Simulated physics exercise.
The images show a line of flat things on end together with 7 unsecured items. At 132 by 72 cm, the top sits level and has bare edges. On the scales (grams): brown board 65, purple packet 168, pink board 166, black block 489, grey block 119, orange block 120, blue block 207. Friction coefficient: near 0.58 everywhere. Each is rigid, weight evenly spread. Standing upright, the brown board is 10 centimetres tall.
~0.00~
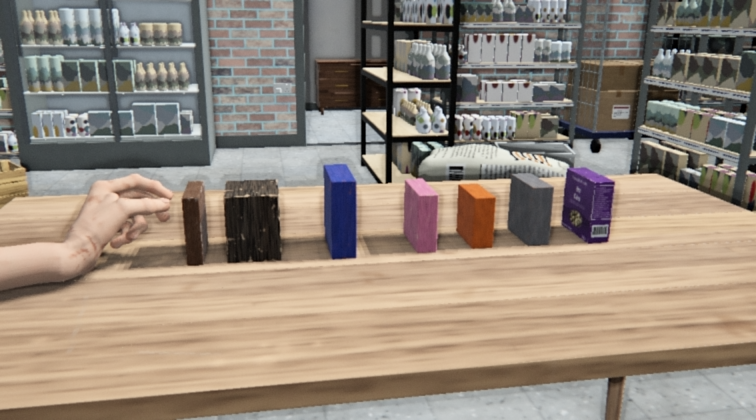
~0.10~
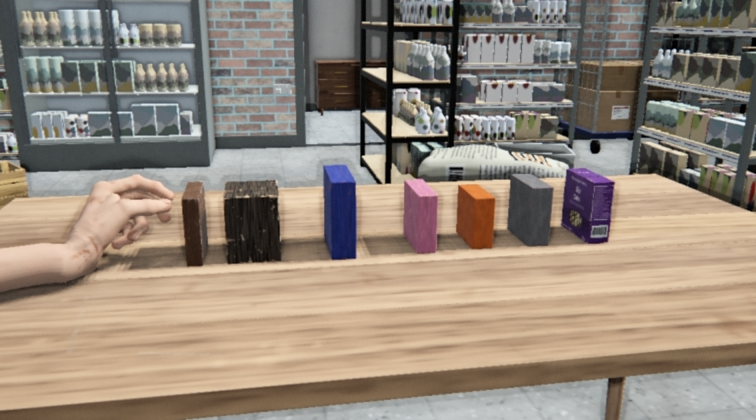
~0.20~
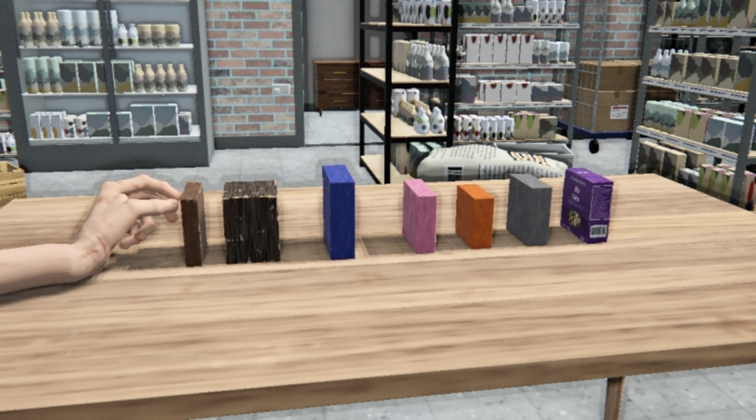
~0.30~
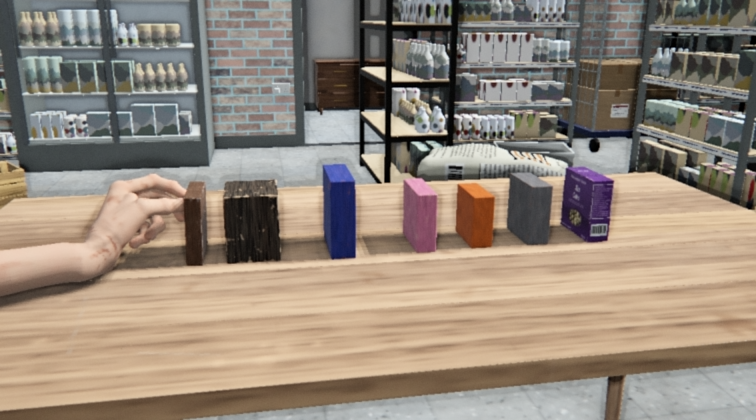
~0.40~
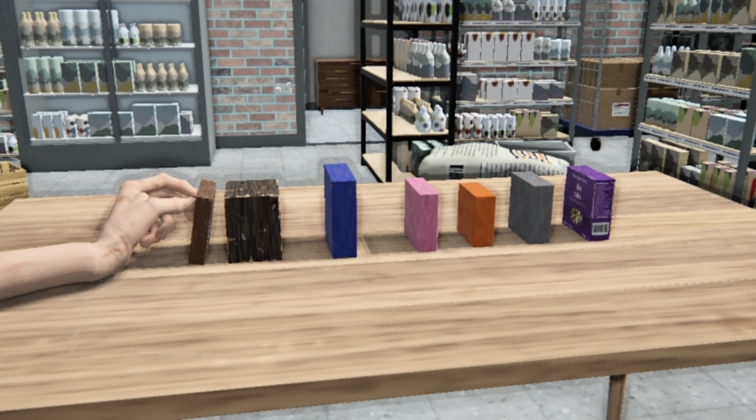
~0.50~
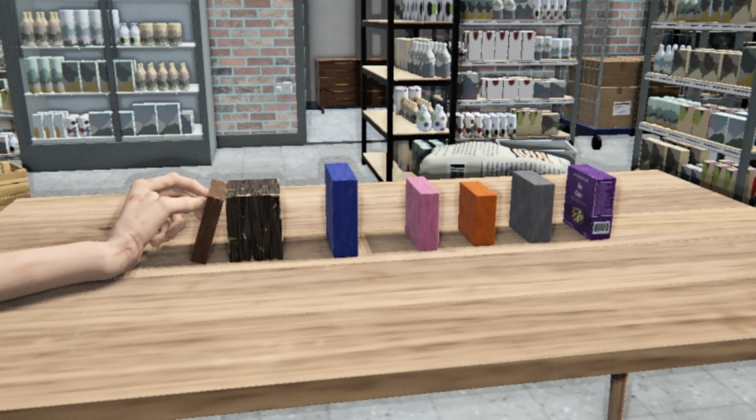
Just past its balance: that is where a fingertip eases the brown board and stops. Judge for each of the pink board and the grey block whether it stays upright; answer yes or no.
Pink board: Yes, grey block: Yes.
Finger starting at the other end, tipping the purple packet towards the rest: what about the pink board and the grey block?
As for the pink board, it remains erect; as for the grey block, it ends up down.
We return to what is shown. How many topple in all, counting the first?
The count is 0.
After 0.60 s, brown board 4° over; black block leaning 4°.
After 0.70 s, pink board resting near (421, 213); grey block resting near (531, 206).
At rest (1.5 s), all 5 in place, give or take 5 cm. Seen from the same camera at the end, pink board near (421, 213), grey block near (531, 206).
